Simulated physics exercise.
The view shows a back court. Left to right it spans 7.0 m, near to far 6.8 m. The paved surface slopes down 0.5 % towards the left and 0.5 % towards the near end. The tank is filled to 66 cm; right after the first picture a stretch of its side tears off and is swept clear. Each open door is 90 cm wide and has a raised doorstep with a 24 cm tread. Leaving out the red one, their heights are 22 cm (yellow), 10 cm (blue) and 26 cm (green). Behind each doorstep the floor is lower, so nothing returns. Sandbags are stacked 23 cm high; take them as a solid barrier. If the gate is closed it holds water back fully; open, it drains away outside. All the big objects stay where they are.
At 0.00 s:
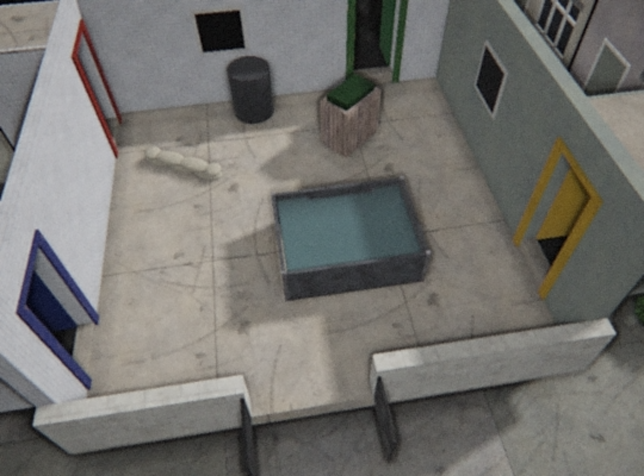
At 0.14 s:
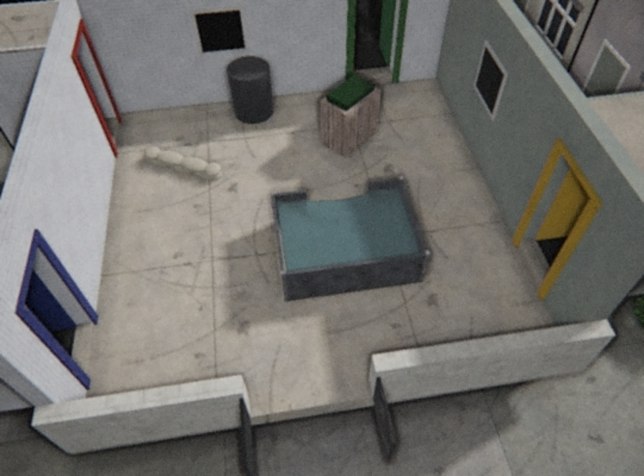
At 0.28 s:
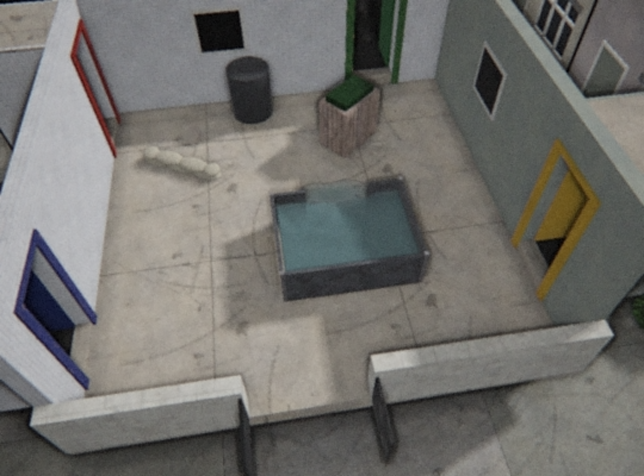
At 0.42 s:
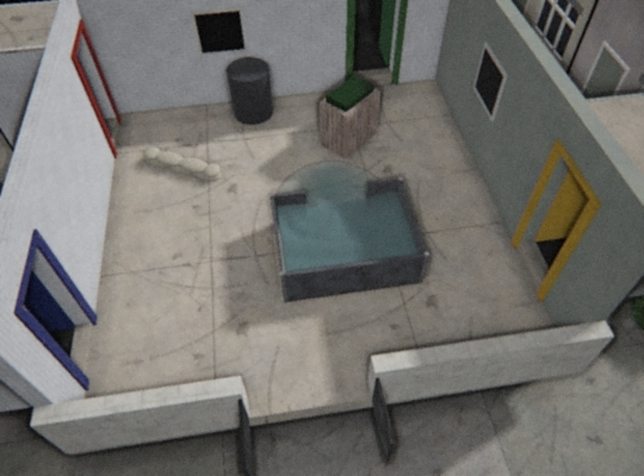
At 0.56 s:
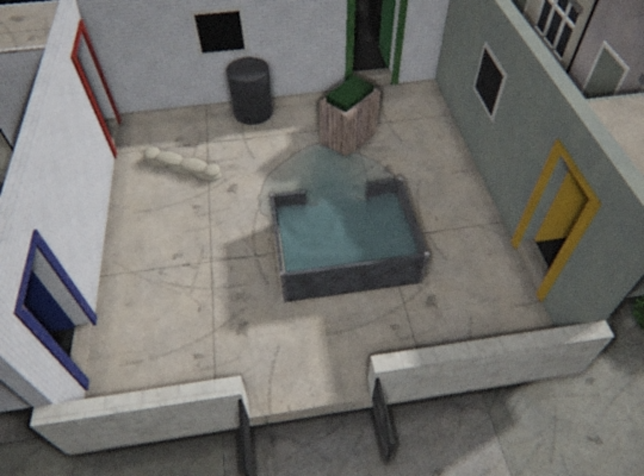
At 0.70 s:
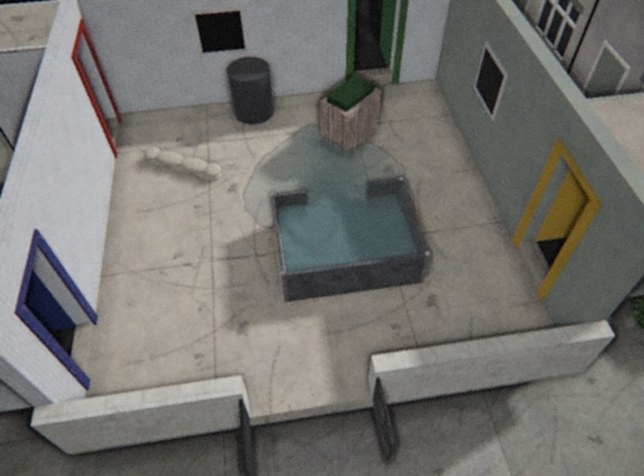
We see a paved courtyard with coloured doorways and a still, water-filled tank at its centre; a section of the tank's far side disappears, and water pours through the gap, fanning out across the paving behind it.
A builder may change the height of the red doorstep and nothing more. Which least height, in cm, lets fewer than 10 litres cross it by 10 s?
It would have to be roughly 16 cm high.
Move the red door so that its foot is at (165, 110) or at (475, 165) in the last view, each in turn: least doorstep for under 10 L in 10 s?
Roughly 11.5 and 8.0 cm.
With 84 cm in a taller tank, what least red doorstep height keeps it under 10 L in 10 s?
Some 22 cm.
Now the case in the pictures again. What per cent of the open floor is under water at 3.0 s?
About 40 per cent.
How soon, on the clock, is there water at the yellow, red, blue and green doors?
Yellow 4.5 s, red 2.6 s, blue 5.5 s, green 2.4 s.
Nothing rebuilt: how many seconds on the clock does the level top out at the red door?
Near 3.2 s.
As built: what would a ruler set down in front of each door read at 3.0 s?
Depths in cm: Yellow 0, red 19, blue 0, green 10.
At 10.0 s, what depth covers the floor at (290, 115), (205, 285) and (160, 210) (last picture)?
Roughly 5, 2 and 2 cm, in turn.
After 1.4 s water covers 20 % of the floor, deepest (40 cm) near (266, 122); it has not reached the red door.
After 3.0 s water covers 40 % of the floor, deepest (30 cm) near (130, 116); 19 cm at the red door, 0 litres in over its 19 cm doorstep.
After 10.0 s water covers 95 % of the floor, deepest (12 cm) near (118, 139); 12 cm at the red door, 2 litres in over its 19 cm doorstep.
At the red door as built, the water arrived by 2.6 s and peaked near 20 cm at 3.2 s.
With a doorstep of 14 cm, 22 litres would have come in within the 10 s; with 19 cm, 2 litres. So under 10 litres takes about 16 cm.
